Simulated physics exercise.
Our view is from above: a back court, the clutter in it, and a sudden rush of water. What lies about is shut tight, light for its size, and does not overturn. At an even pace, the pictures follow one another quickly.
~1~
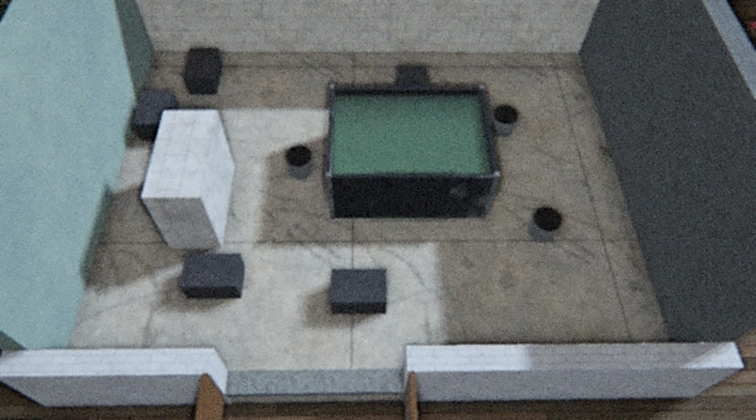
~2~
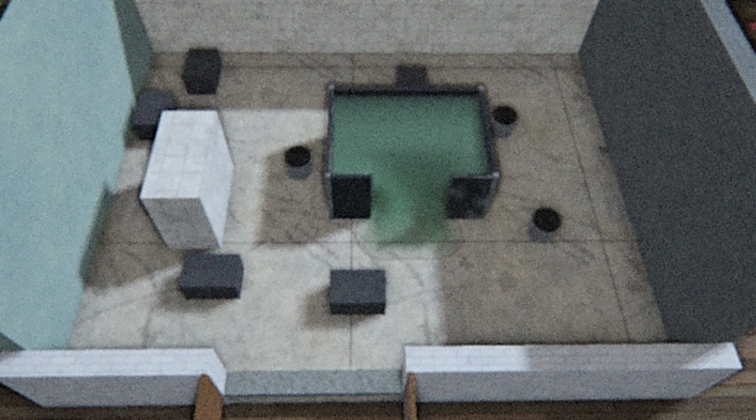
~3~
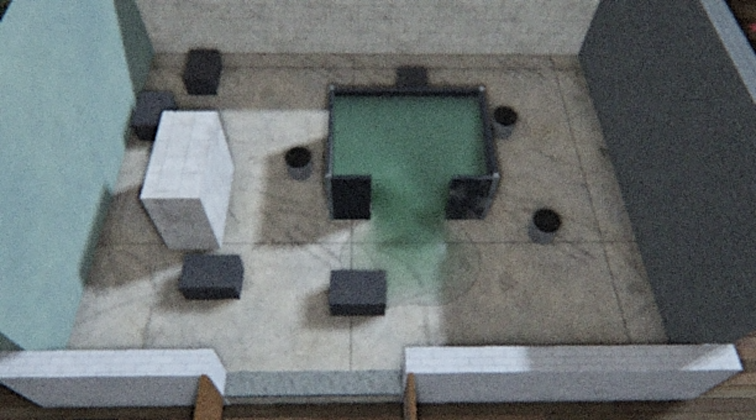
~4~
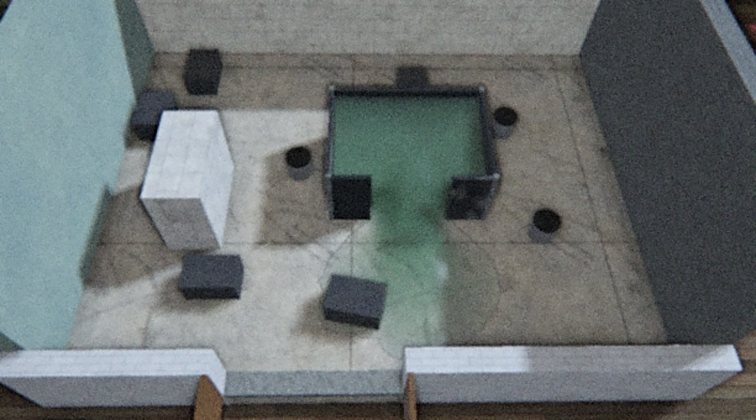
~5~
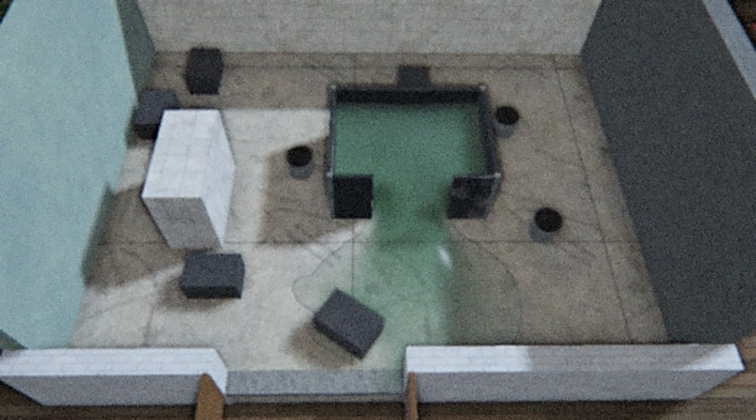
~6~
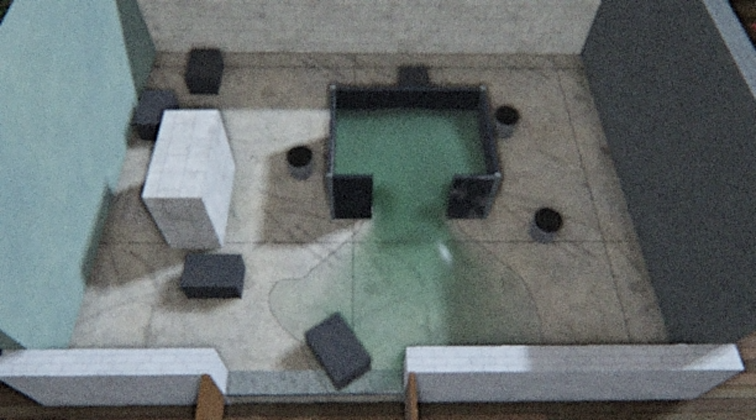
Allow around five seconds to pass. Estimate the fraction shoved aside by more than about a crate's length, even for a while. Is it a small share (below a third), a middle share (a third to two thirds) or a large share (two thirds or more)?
A small share, below a third.
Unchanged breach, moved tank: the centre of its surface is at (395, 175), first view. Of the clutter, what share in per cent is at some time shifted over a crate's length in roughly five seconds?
About 10 in a hundred.
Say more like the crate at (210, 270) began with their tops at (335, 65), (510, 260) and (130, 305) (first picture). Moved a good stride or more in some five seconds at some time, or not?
The answers, in order, are remains nearby, displaced a stride and remains nearby.
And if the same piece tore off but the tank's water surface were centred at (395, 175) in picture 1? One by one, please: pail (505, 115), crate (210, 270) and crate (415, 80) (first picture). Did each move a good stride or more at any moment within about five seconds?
First never got that far, then never got that far, then never got that far.
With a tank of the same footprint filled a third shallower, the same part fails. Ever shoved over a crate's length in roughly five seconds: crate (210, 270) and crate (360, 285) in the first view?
Fell short of it; covered that distance.
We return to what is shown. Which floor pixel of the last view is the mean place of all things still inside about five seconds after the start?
Mean position: About (331, 150).
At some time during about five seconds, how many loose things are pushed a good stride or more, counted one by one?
By my reckoning the answer is 2.
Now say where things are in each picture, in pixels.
A crate at (359, 285), on the bottom; a crate at (210, 270) rests on the ground; 0 of 8 have shifted, in the first picture.
A crate at (358, 286) rests on the ground; a crate at (209, 270), on the bottom; 0 of 8 have shifted, in the second picture.
A crate at (358, 287) rests on the ground; a crate at (210, 271) rests on the ground; 0 of 8 have shifted, in the third picture.
A crate at (355, 296), on the bottom, close to its start; a crate at (210, 271) rests on the ground; 1 of 8 have shifted, in the fourth picture.
A crate at (349, 318) rests on the ground, a stride from its start; a crate at (211, 270) rests on the ground; 1 of 8 have shifted, in the fifth picture.
A crate at (338, 346), on the bottom, a stride from its start; a crate at (211, 270), on the bottom; 1 of 8 have shifted, in the sixth picture.
A moment on, 1 of 8 are well off their spots; 0 afloat.
Next, 1 of 8 are well off their spots; 0 afloat.
Later, 1 of 8 are well off their spots; 0 afloat.
In the end, 2 of 8 are well off their spots, and 2 have been at some point; 0 afloat.
